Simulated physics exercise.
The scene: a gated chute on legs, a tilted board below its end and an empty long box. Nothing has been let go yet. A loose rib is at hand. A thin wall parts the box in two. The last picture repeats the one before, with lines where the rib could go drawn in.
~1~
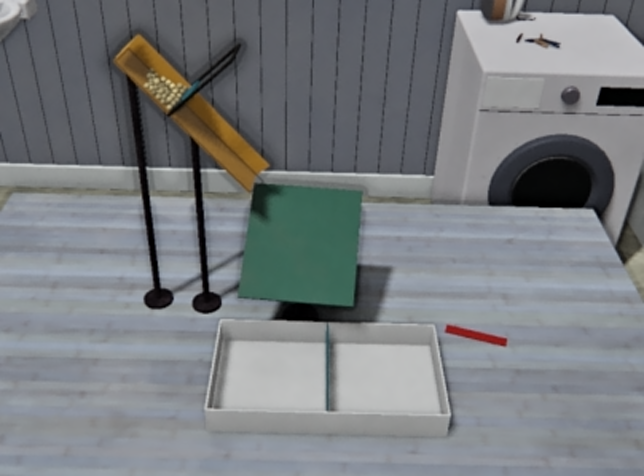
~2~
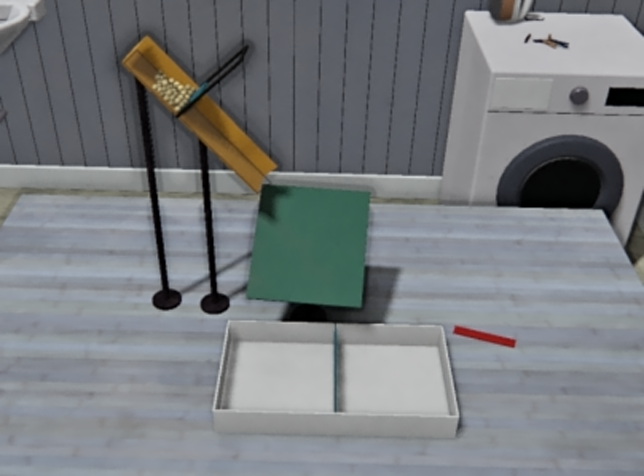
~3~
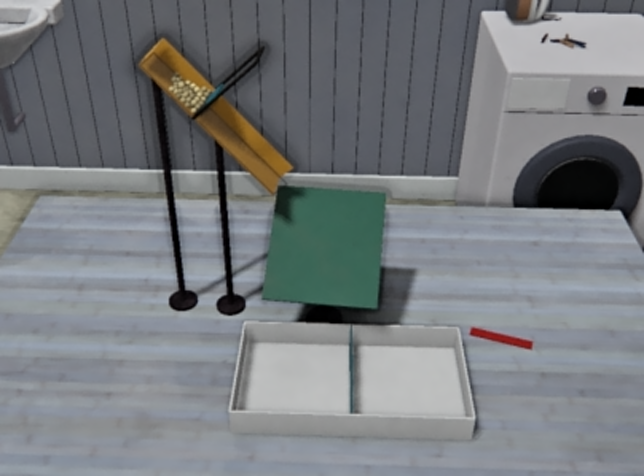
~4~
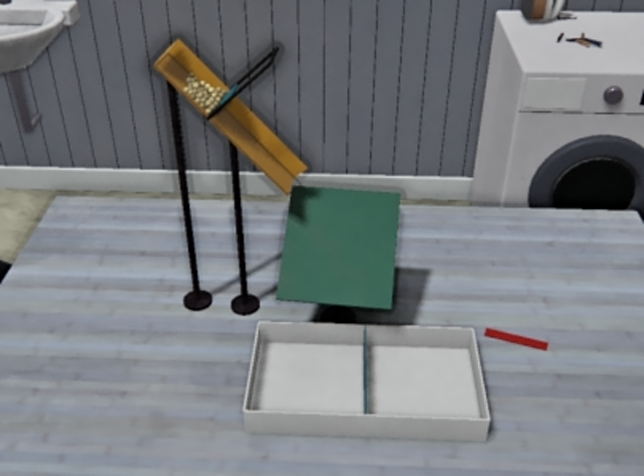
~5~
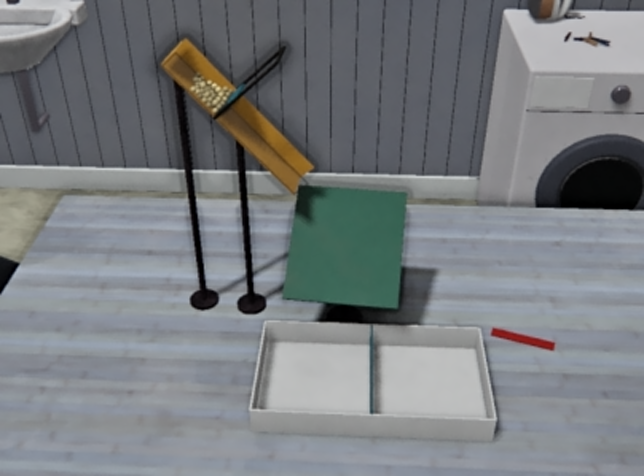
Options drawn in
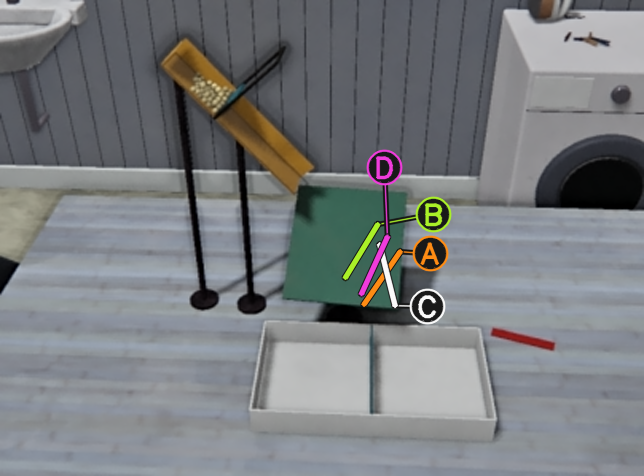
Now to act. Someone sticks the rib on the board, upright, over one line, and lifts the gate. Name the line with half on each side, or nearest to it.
Take C.
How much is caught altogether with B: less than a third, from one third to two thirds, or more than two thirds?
It is more than two thirds.
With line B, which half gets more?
Left.
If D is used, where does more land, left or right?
Left.
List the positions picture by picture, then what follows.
In the first picture, load behind the gate near (166, 90), soya beans; lip of the chute near (253, 184), sloping fairly steeply.
In the second picture, middle of the board near (310, 243), tilted fairly steeply; middle of its low edge near (303, 303); of its high edge near (316, 188).
In the third picture, front corners of the box near (230, 411) and (475, 419); front end of its middle wall near (352, 415); gate still shut near (217, 93).
In the fourth picture, middle of the load near (206, 93); lip near (290, 187).
In the fifth picture, middle of the load near (212, 93); lip near (297, 186).
On the marked copy, line A from (400, 251) to (364, 304); line B from (377, 224) to (345, 277); line C from (379, 244) to (395, 305); line D from (387, 236) to (361, 293).
With A, of what is caught, all but a few in the left half, only a few in the right.
With B, of what is caught, all but a few in the left half, only a few in the right.
With C, of what is caught, close to a third in the left half, close to two thirds in the right.
With D, of what is caught, all but a few in the left half, only a few in the right.
